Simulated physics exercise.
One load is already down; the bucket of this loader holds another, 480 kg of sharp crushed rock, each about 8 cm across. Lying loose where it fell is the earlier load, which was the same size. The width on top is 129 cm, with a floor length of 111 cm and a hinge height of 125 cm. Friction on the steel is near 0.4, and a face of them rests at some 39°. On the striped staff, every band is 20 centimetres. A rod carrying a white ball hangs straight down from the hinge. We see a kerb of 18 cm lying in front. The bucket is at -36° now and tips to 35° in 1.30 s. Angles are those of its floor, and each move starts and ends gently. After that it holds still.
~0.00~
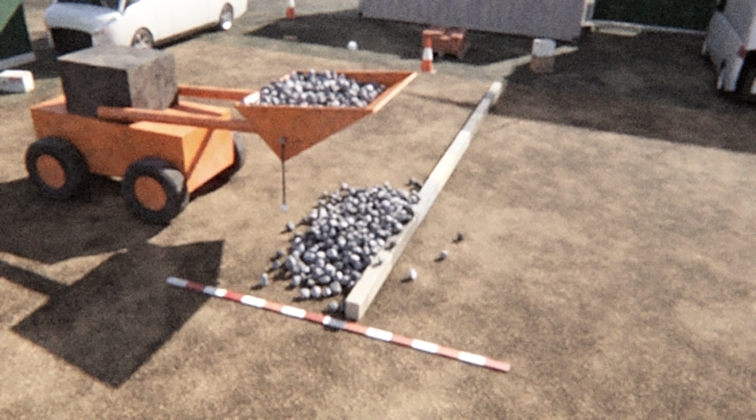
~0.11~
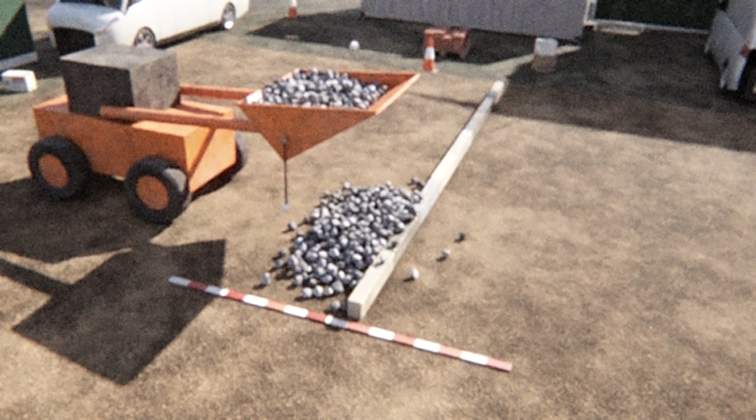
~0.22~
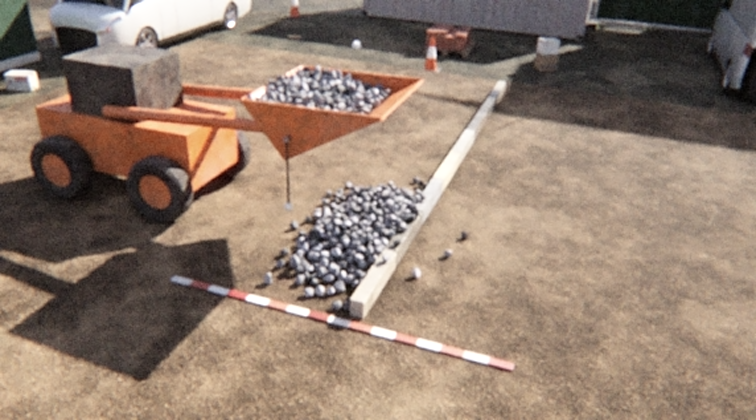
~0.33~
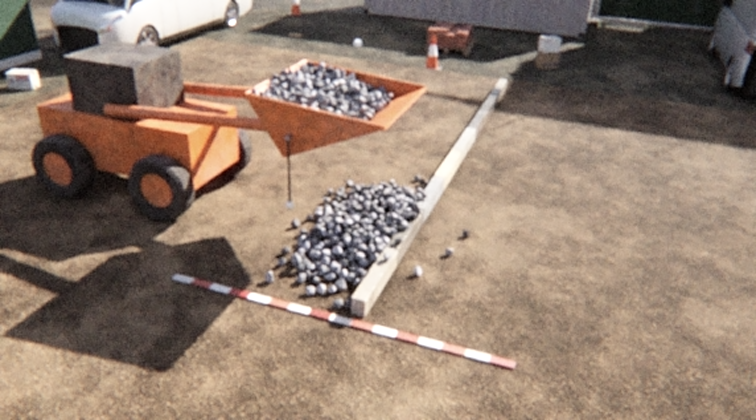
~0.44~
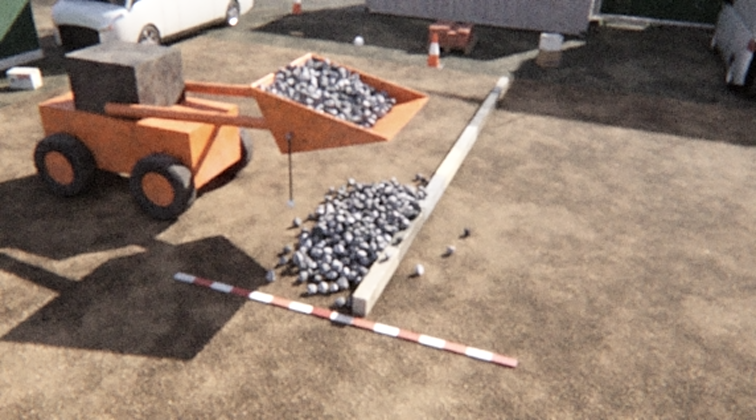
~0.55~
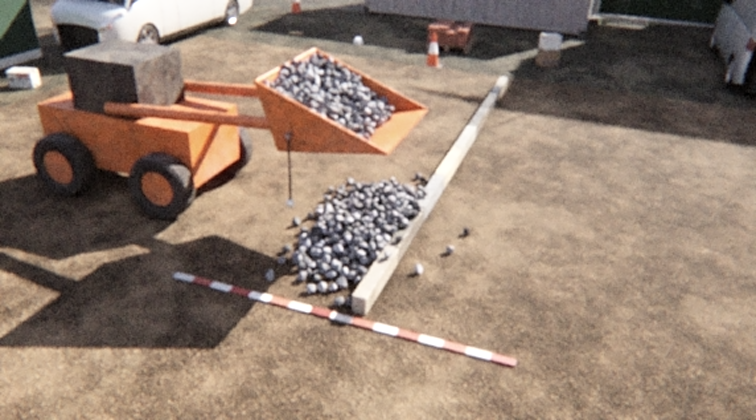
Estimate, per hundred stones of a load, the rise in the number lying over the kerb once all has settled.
Roughly 66 more per hundred.
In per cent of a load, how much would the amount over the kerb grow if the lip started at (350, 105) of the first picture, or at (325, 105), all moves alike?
Case one about 30 %, case two about 5 %.
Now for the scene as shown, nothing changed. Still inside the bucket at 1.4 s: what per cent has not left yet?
About 90 percent.
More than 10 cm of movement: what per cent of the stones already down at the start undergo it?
I'd say roughly 0 per cent of them.
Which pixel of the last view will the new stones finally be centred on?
In the last view, about pixel (424, 234).
After 1.0 s the floor is at 24°; in per cent of one load, 100 in the bucket, 100 on this side of the kerb, 0 over the kerb; the foremost stones are at (423, 231).
After 1.4 s the floor is at 35°; in per cent of one load, 89 in the bucket, 110 on this side of the kerb, 1 over the kerb; the foremost stones are at (423, 234).
After 1.8 s the floor is at 35°; in per cent of one load, 44 in the bucket, 139 on this side of the kerb, 17 over the kerb; the foremost stones are at (455, 237).
After 4.5 s the floor is at 35°; in per cent of one load, 0 in the bucket, 133 on this side of the kerb, 67 over the kerb; the foremost stones are at (539, 271). Net gain over the kerb, 66.
